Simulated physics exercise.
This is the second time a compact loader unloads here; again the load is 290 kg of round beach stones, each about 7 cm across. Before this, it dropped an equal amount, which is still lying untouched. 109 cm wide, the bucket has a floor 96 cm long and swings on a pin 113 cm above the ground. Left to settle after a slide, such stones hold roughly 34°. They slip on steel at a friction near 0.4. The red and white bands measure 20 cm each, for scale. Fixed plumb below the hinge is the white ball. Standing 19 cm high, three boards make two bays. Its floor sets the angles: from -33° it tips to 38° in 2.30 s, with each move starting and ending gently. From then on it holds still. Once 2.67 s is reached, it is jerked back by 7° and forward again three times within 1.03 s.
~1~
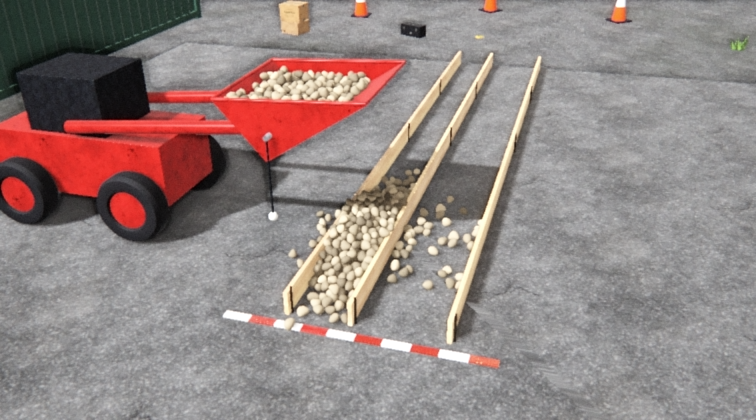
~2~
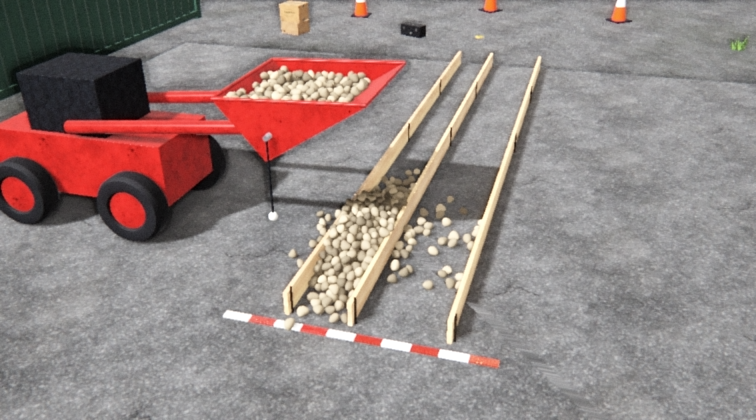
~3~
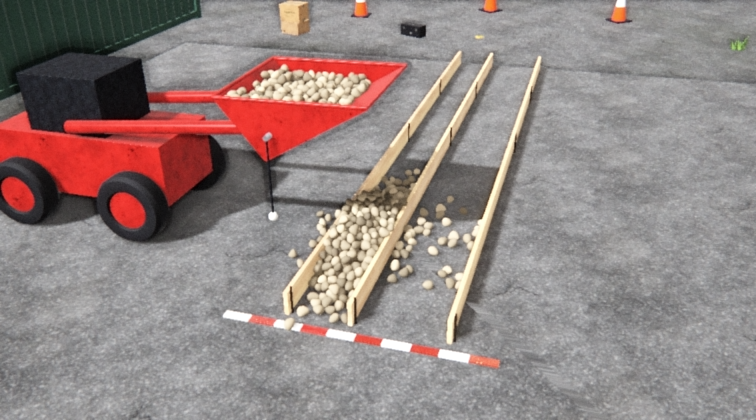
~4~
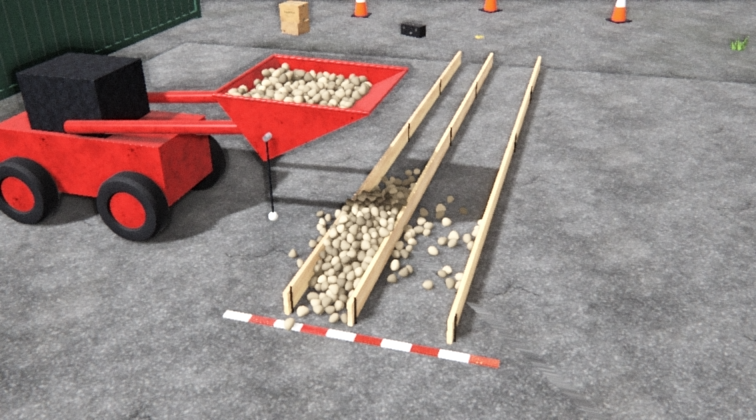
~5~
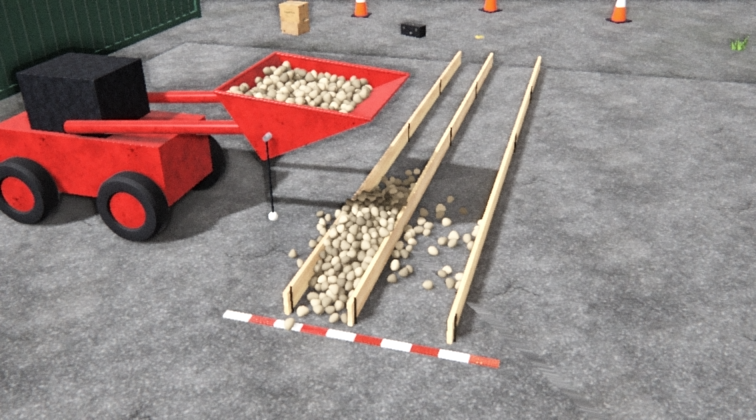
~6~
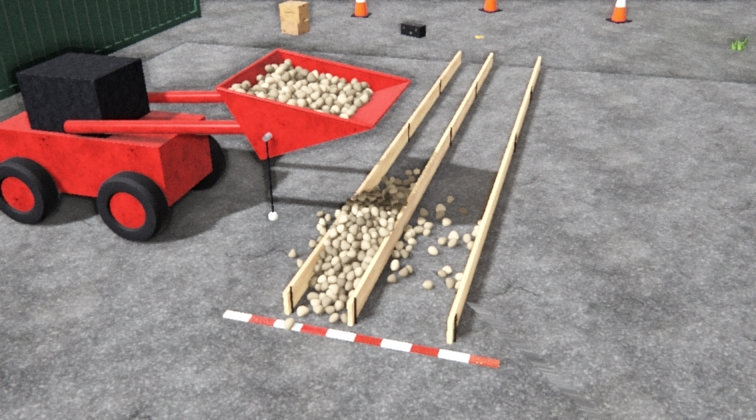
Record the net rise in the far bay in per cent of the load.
Net rise: About 91 %.
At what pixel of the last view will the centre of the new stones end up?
Roughly pixel (431, 240) in the last view.
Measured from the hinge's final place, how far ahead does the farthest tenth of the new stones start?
Close to 140 centimetres.
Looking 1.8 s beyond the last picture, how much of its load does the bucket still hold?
Around 15 in a hundred.
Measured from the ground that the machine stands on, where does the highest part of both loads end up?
Roughly 34 cm above that ground.
Then, 1.1 s after the last picture the floor is at 27°; in per cent of one load, 97 in the bucket, 3 short of the bays, 93 in the near bay, 8 in the far bay; the foremost stones are at (469, 251).
Then, 1.8 s after the last picture the floor is at 38°; in per cent of one load, 16 in the bucket, 3 short of the bays, 112 in the near bay, 69 in the far bay; the foremost stones are at (472, 249).
Then, 3.6 s after the last picture the floor is at 38°; in per cent of one load, 0 in the bucket, 3 short of the bays, 98 in the near bay, 98 in the far bay, 1 past the last board; the foremost stones are at (500, 245).
Then, 6.1 s after the last picture the floor is at 38°; in per cent of one load, 0 in the bucket, 3 short of the bays, 98 in the near bay, 98 in the far bay, 1 past the last board; the foremost stones are at (500, 245). Net gain in the far bay, 91.
